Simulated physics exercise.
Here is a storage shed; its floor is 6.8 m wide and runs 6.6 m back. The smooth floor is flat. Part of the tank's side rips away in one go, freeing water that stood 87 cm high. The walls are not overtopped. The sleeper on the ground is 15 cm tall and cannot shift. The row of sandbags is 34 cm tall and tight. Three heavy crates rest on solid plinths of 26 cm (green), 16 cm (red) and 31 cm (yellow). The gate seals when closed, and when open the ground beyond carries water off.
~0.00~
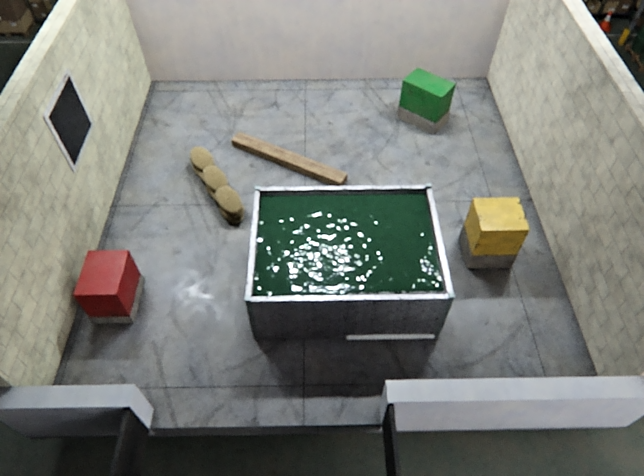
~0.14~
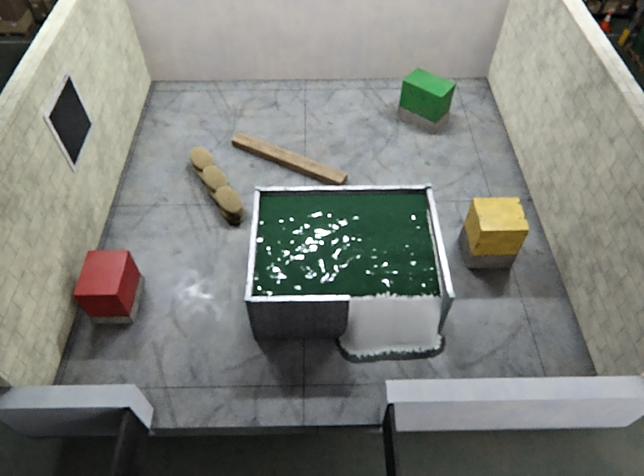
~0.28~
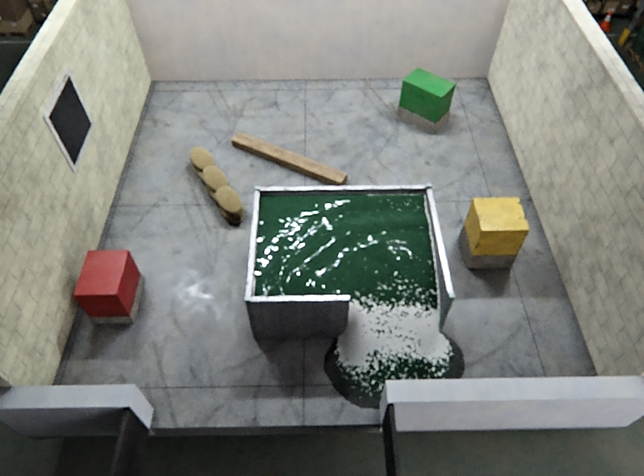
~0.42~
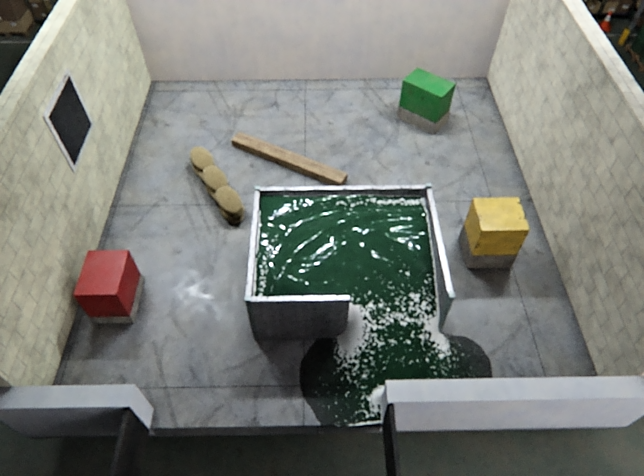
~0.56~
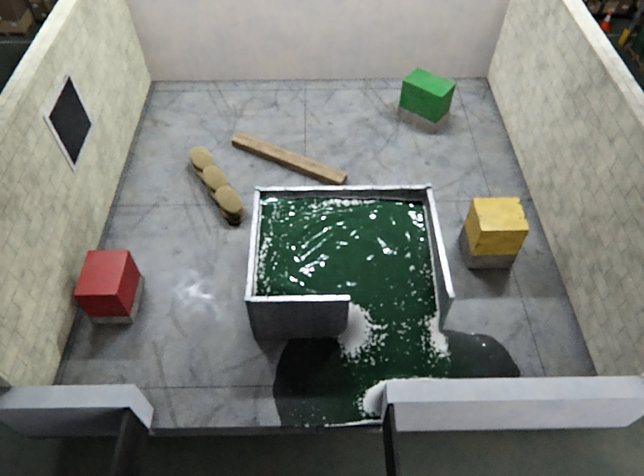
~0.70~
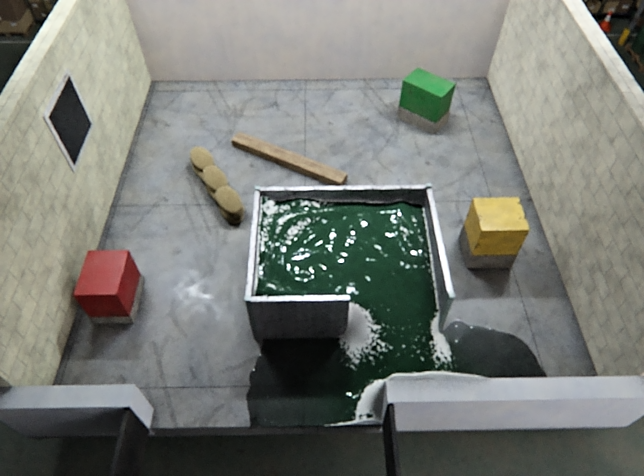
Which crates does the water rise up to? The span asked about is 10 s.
One by one: The green crate escapes dry; the red crate stays dry; the yellow crate escapes dry.
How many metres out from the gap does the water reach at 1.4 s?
Roughly 2.6 m.
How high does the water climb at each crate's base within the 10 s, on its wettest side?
Peaks in cm: Green 17, red 9, yellow 22.
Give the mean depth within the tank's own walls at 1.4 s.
Some 54 cm.
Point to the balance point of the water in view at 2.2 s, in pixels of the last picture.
Around (397, 306).
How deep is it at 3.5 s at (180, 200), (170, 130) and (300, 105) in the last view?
About 0, 0 and 0 cm.
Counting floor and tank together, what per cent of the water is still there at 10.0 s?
Some 66 per cent remains.
After 1.4 s water covers 10 % of the floor and is deepest (66 cm) near (601, 400); green plinth not reached, red plinth not reached, yellow plinth not reached.
After 2.2 s water covers 25 % of the floor and is deepest (48 cm) near (586, 400); green plinth not reached, red plinth not reached, yellow plinth reached.
After 3.5 s water covers 40 % of the floor and is deepest (32 cm) near (601, 400); green plinth reached, red plinth reached, yellow plinth reached.
After 6.0 s water covers 70 % of the floor and is deepest (20 cm) near (586, 400); green plinth reached, red plinth reached, yellow plinth reached.
After 10.0 s water covers 85 % of the floor and is deepest (13 cm) near (193, 100); highest at the green plinth 17 cm, highest at the red plinth 9 cm, highest at the yellow plinth 22 cm.
